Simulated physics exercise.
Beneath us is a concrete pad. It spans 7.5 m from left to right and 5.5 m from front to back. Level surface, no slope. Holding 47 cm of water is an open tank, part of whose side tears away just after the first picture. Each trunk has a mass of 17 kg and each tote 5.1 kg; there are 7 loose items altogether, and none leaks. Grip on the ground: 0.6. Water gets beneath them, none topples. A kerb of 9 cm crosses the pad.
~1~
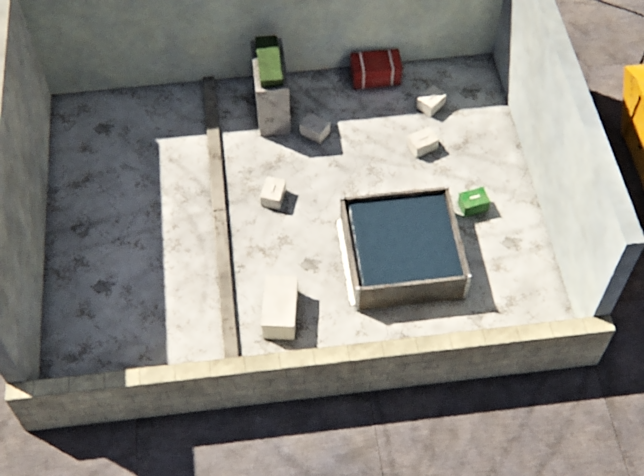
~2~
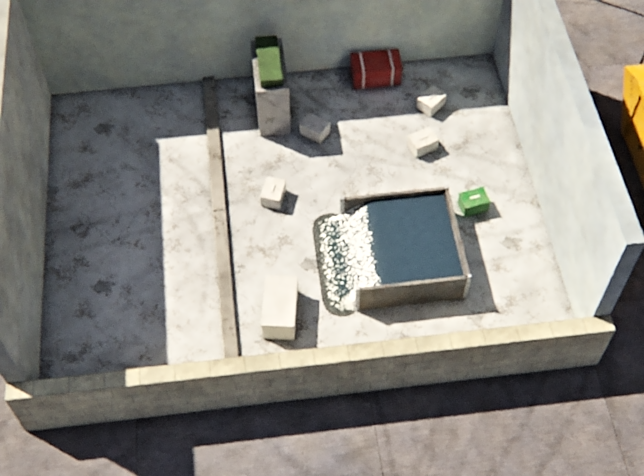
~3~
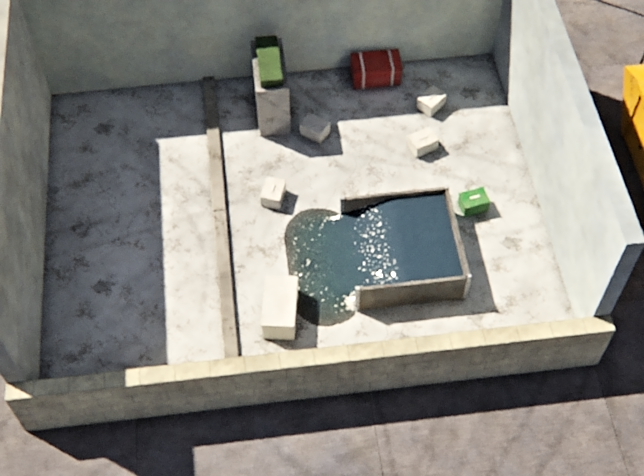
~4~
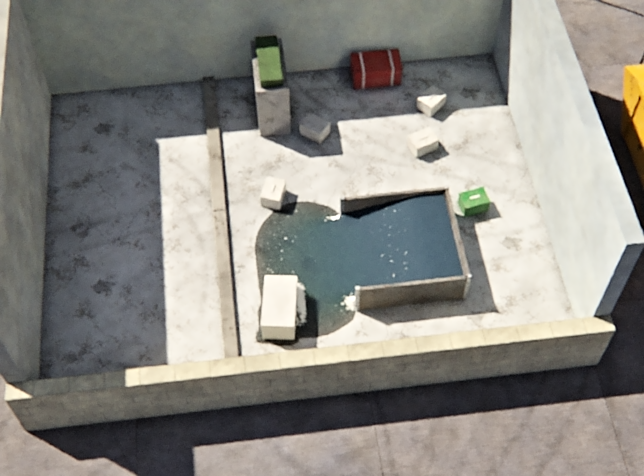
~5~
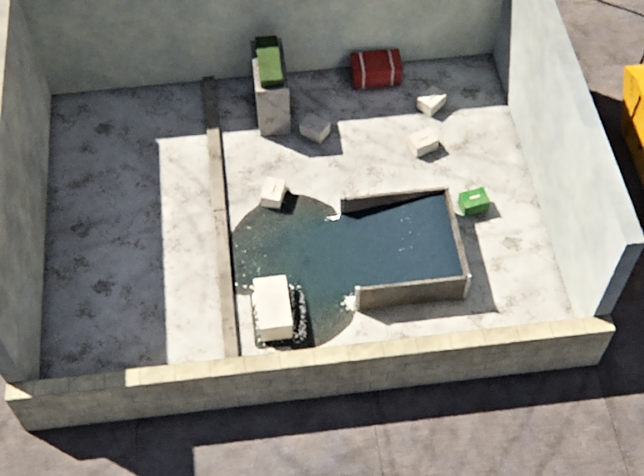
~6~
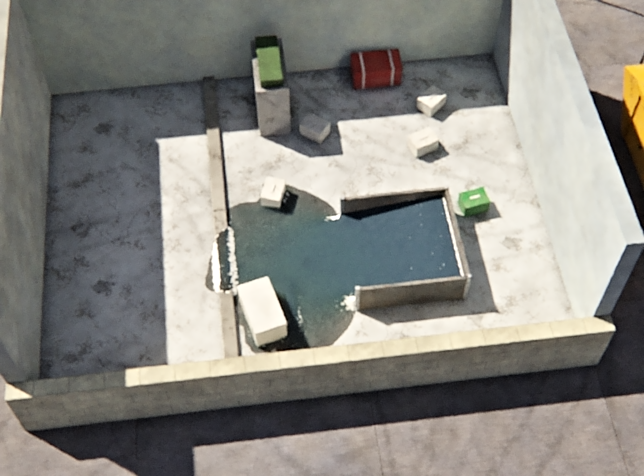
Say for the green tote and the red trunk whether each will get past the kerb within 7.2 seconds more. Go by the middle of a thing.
Judging by the centre, the green tote fails to get over and the red trunk fails to get over.
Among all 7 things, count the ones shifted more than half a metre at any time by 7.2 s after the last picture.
Count: 2.
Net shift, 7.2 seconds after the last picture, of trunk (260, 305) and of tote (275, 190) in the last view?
First 60 cm, then 250 cm.
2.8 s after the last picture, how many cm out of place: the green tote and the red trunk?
By then roughly 0 cm and 0 cm, respectively.
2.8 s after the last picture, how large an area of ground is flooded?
Flooded: Near 25 m2.
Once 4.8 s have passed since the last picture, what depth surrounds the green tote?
Around 0 cm.
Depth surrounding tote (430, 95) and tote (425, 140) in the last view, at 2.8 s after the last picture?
I'd put it at 0 cm and 0 cm respectively.
Then, 0.9 s after the last picture the green tote is near (475, 197), 0.0 m from its start, aground; the red trunk is near (376, 61), 0.0 m from its start, aground; 0 of 7 are over the mark; 0 afloat.
Then, 2.8 s after the last picture the green tote is near (475, 197), 0.0 m from its start, aground; the red trunk is near (376, 61), 0.0 m from its start, aground; 0 of 7 are over the mark; 1 afloat.
Then, 4.8 s after the last picture the green tote is near (475, 197), 0.0 m from its start, aground; the red trunk is near (376, 61), 0.0 m from its start, aground; 0 of 7 are over the mark; 1 afloat.
Then, 7.2 s after the last picture the green tote is near (475, 197), 0.0 m from its start, aground; the red trunk is near (376, 61), 0.0 m from its start, aground; 0 of 7 are over the mark; 0 afloat.
